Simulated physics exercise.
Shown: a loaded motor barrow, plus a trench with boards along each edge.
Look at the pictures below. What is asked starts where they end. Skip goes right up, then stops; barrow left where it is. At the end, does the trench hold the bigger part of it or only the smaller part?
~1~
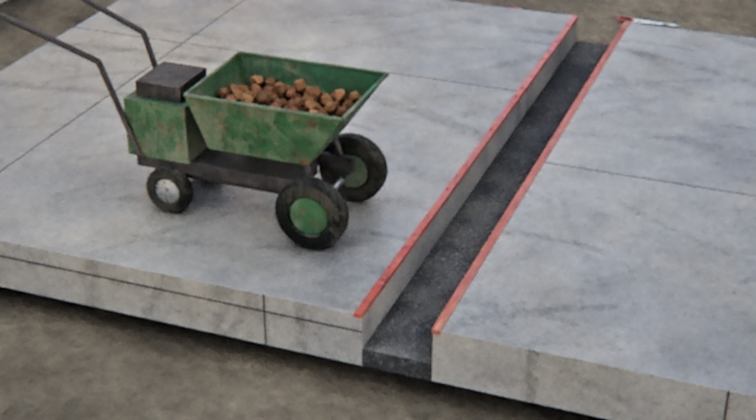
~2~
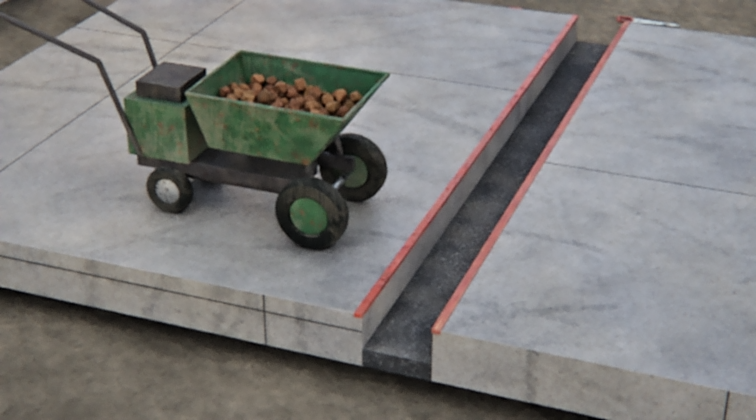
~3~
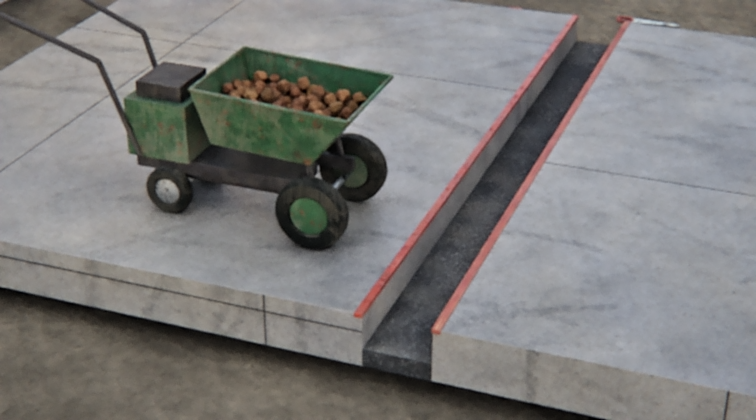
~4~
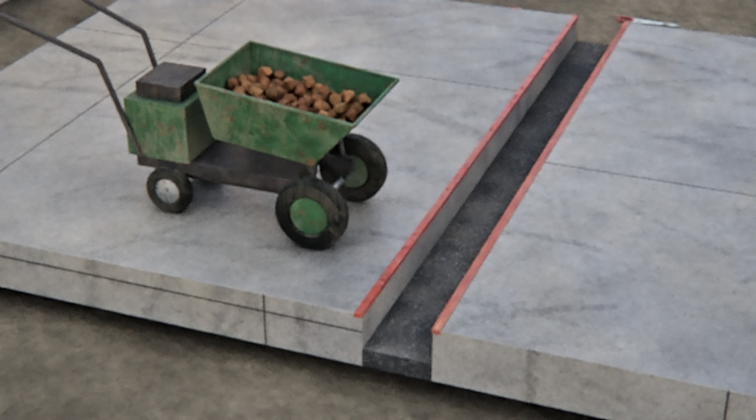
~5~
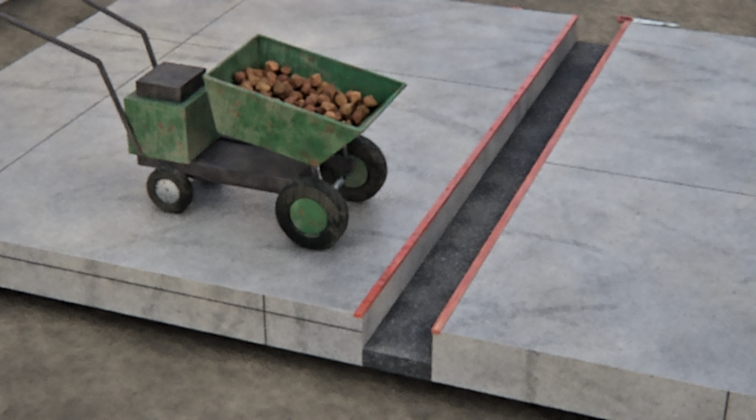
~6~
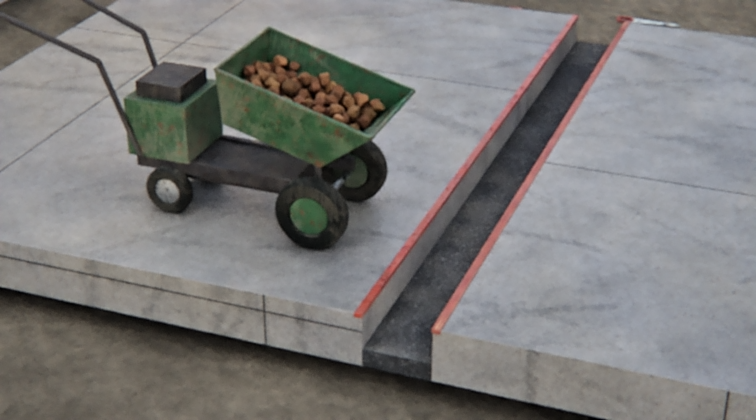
The trench holds the bigger part.
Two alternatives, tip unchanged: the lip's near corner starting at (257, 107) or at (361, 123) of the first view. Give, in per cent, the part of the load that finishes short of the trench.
I'd expect close to 50 per cent and then close to 0 per cent.
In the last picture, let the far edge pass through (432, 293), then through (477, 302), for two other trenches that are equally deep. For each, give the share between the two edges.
Roughly 40 percent first and 100 percent second.
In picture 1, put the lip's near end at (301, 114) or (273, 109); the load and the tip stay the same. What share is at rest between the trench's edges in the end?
Roughly 100 per cent first, then roughly 60 per cent.
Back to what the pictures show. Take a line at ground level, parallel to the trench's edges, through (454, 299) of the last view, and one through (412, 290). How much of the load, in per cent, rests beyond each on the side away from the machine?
Estimate, first then second: 20 %, 70 %.
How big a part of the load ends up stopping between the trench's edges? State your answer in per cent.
Result: Close to 85 in a hundred.
Soon, skip tipped steeply; all in the skip.
A while on, skip tipped steeply; most in the skip; a small part in or heaped over the trench; a stray few beyond it; a stray few falling.
Towards the end, skip tipped right over; a small part in the skip; most in or heaped over the trench; about a quarter beyond it.
Finally, skip tipped right over; most in or heaped over the trench; about a quarter beyond it.
